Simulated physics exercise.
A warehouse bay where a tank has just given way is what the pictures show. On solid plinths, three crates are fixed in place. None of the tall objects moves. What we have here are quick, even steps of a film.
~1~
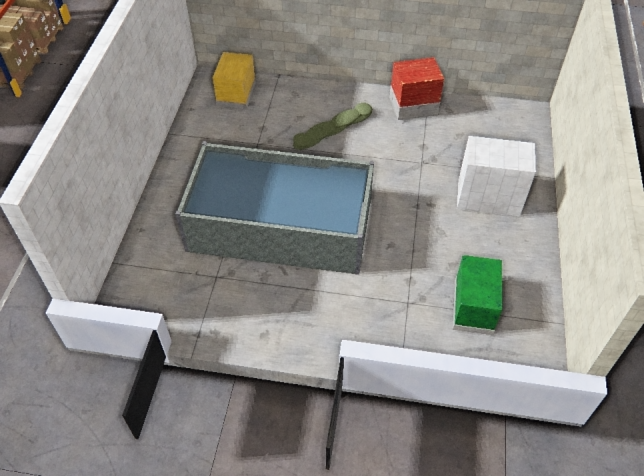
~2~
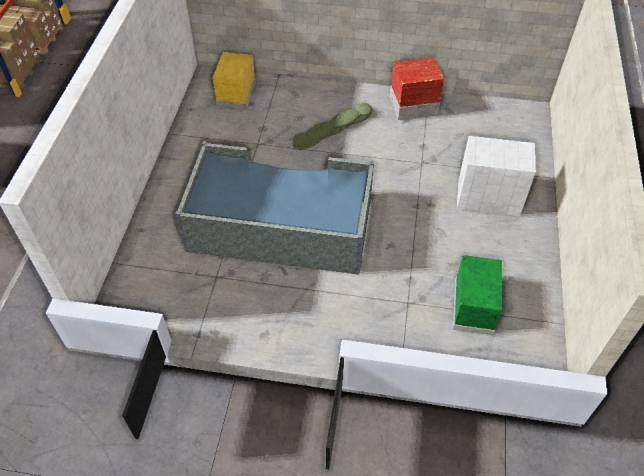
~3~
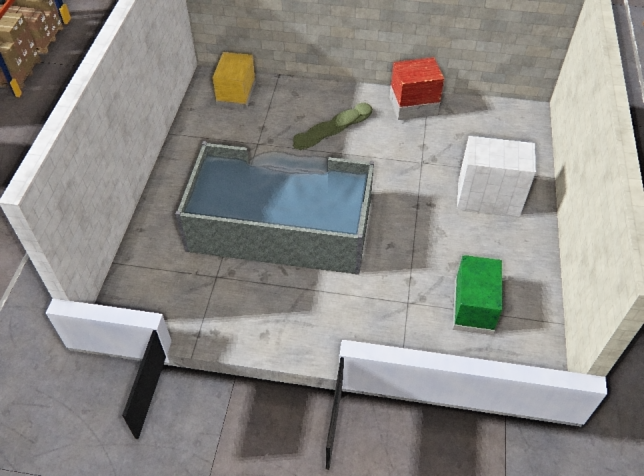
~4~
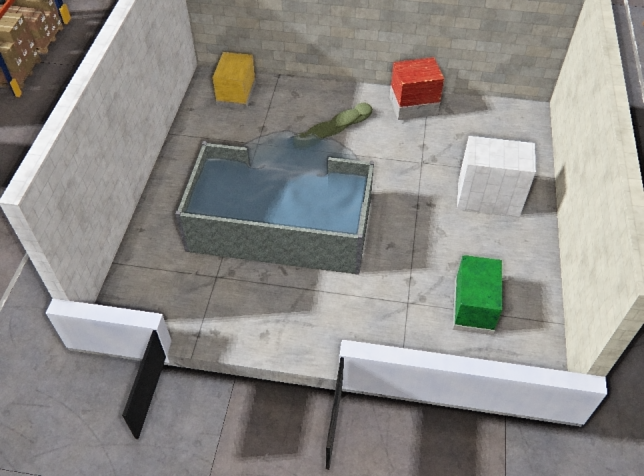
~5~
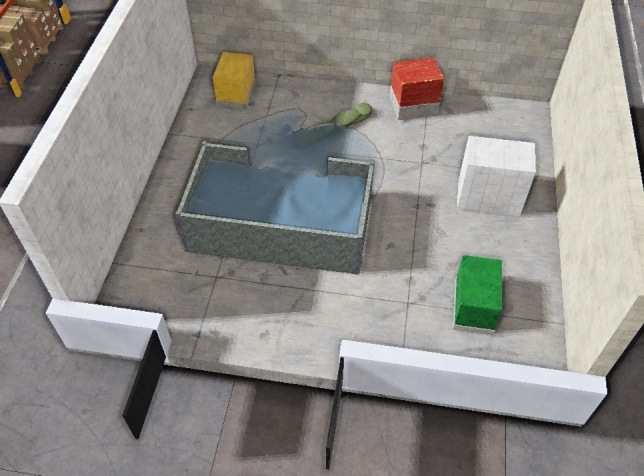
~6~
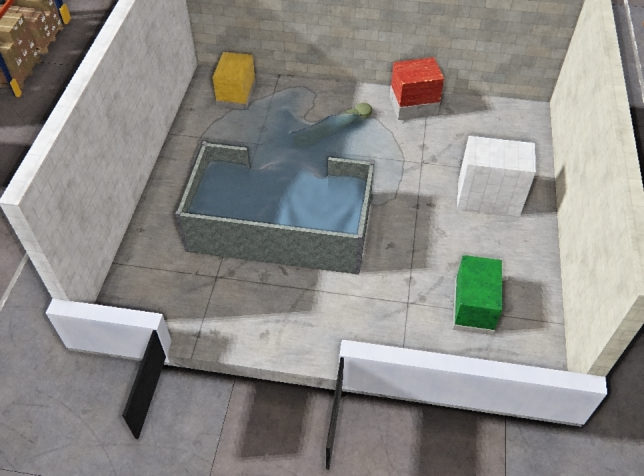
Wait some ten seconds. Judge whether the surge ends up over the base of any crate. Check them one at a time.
One by one: Green crate: High enough, red crate: Too low, yellow crate: Too low.
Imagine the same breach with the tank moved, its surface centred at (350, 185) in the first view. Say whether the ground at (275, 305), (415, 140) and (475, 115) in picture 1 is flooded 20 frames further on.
As listed: Not flooded, awash, under water.
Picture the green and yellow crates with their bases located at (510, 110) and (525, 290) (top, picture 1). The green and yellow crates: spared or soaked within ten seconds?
Ten seconds on, the green has been flooded, but the yellow is still clear.
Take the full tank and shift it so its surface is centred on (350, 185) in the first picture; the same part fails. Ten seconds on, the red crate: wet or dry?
The red crate is flooded.
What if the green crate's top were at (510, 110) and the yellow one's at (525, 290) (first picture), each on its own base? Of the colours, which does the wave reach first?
First: The red crate.
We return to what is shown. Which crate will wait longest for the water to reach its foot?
Easy - the crate marked green.
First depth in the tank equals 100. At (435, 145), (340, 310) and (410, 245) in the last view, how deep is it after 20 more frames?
Going in order, that's 10, 0 and 0 %.
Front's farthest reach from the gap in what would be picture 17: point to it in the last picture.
I'd put it around (550, 106).
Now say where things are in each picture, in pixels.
In the first picture, still water in the water tank at (278, 191).
In the second picture, the front is at a hidden place, out from the gap on the water tank's far side.
In the third picture, the front is at a hidden place, out from the gap on the water tank's far side.
In the fourth picture, the front is at (287, 133), out from the gap on the water tank's far side.
In the fifth picture, water pours out on the water tank's far side and has run to (293, 112).
In the sixth picture, the front is at (299, 89), out from the gap on the water tank's far side.
A moment on, water covers 30 % of the floor; the green crate not reached, the red crate water round its plinth, the yellow crate water round its plinth.
Next, water covers 40 % of the floor; the green crate not reached, the red crate water round its plinth, the yellow crate water round its plinth.
Then, water covers 50 % of the floor; the green crate not reached, the red crate water round its plinth, the yellow crate water round its plinth.
Later, water covers 75 % of the floor; the green crate water round its plinth, the red crate water round its plinth, the yellow crate water round its plinth.
In the end, water covers 100 % of the floor; the green crate stayed above the water, the red crate was topped, the yellow crate was topped.
